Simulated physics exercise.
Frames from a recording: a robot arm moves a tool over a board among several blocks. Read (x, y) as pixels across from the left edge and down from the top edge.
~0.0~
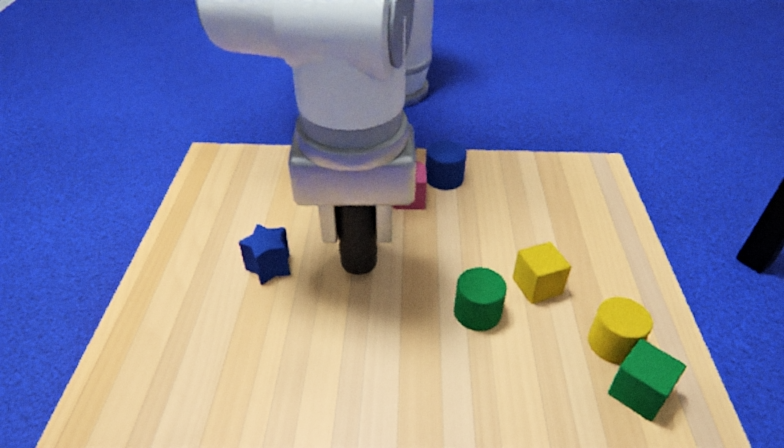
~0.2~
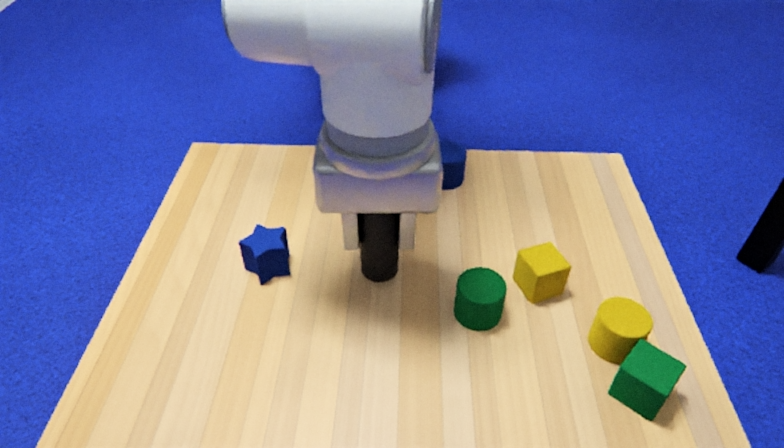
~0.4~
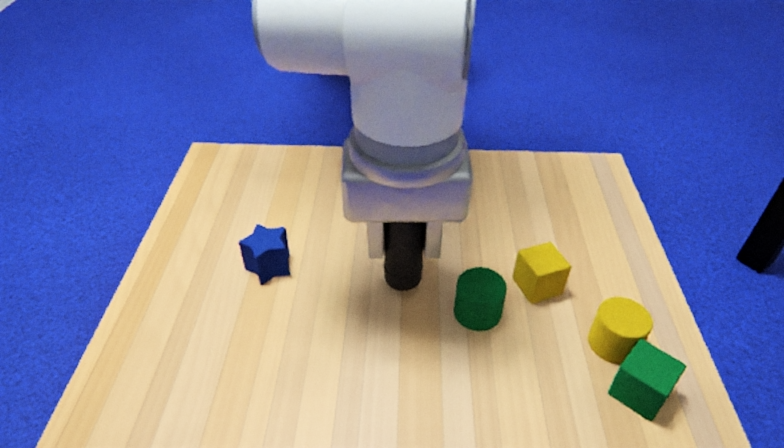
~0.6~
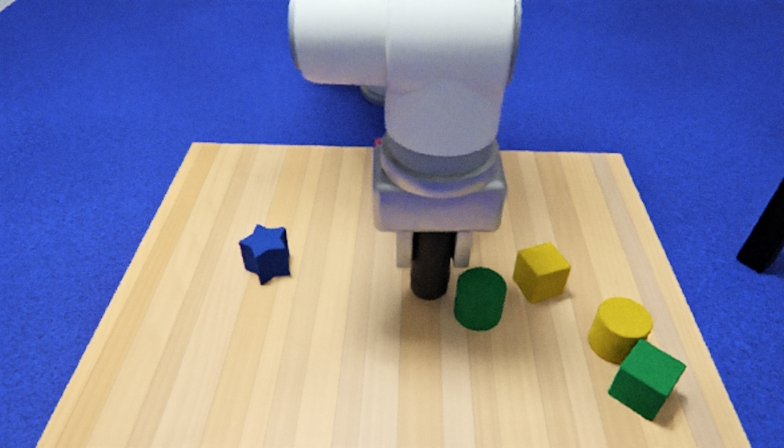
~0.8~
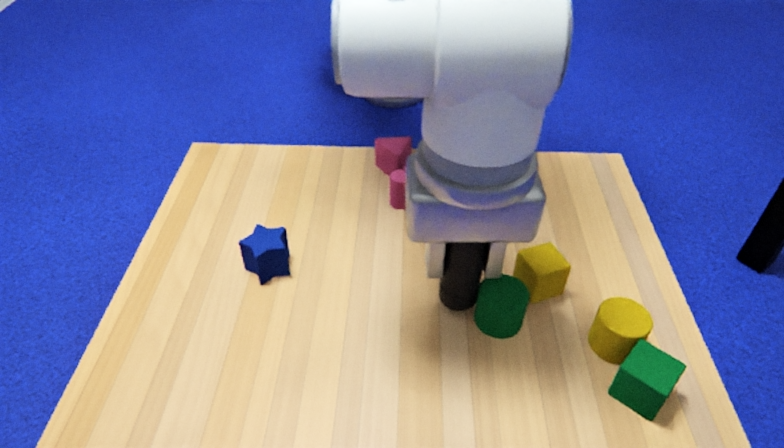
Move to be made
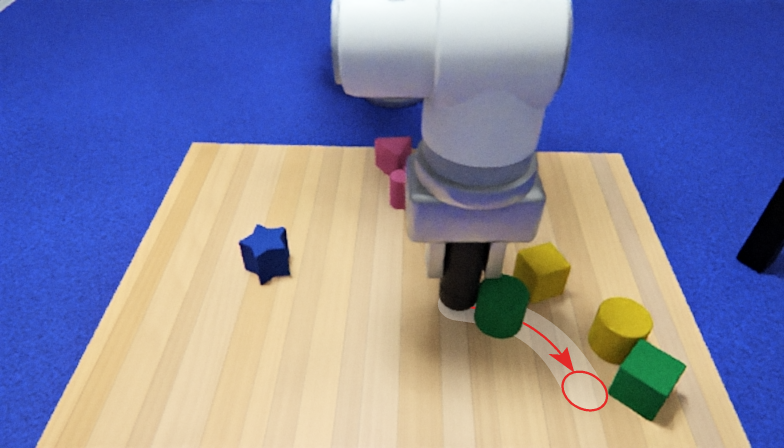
We see a robot arm move a dark, rounded tool steadily rightward across a wooden board of coloured blocks, past a blue star, until it meets the green round block and nudges it slightly to the right.
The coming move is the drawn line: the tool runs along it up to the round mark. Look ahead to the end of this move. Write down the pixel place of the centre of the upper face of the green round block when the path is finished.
Around pixel (649, 367).
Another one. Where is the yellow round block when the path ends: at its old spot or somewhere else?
That block moves.
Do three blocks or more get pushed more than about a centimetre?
In short: Yes.
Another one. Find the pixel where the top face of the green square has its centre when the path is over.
Its top middle is near (709, 389).
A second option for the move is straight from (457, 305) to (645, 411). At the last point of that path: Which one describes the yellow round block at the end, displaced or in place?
Moved off its spot.
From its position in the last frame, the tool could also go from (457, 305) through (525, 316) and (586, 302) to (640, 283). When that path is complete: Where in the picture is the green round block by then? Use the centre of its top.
Close to (593, 319).
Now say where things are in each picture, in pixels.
Tip of the tool (359, 263), middles of tops, green round block (482, 284), yellow square (545, 258), yellow round block (626, 316), green square (654, 365), in the first picture.
Tool (380, 270), nothing pushed, in the second picture.
Tool (403, 278), nothing pushed, in the third picture.
Tool (429, 287), nothing pushed, in the fourth picture.
Tool (458, 297), green round block (504, 291), yellow square (545, 258), yellow round block (626, 316), green square (654, 365), in the fifth picture.
The line goes from (457, 305) via (508, 316) and (553, 345), ending at (585, 391).
The first path, step by step. One third of the way, tool (510, 308); green round block (558, 308).
Two thirds of the way, tool (556, 337); green round block (611, 337); yellow round block (653, 319); green square (660, 369).
At the end, tool (588, 382); green round block (649, 367); yellow square unmoved; yellow round block (657, 320); green square (709, 389).
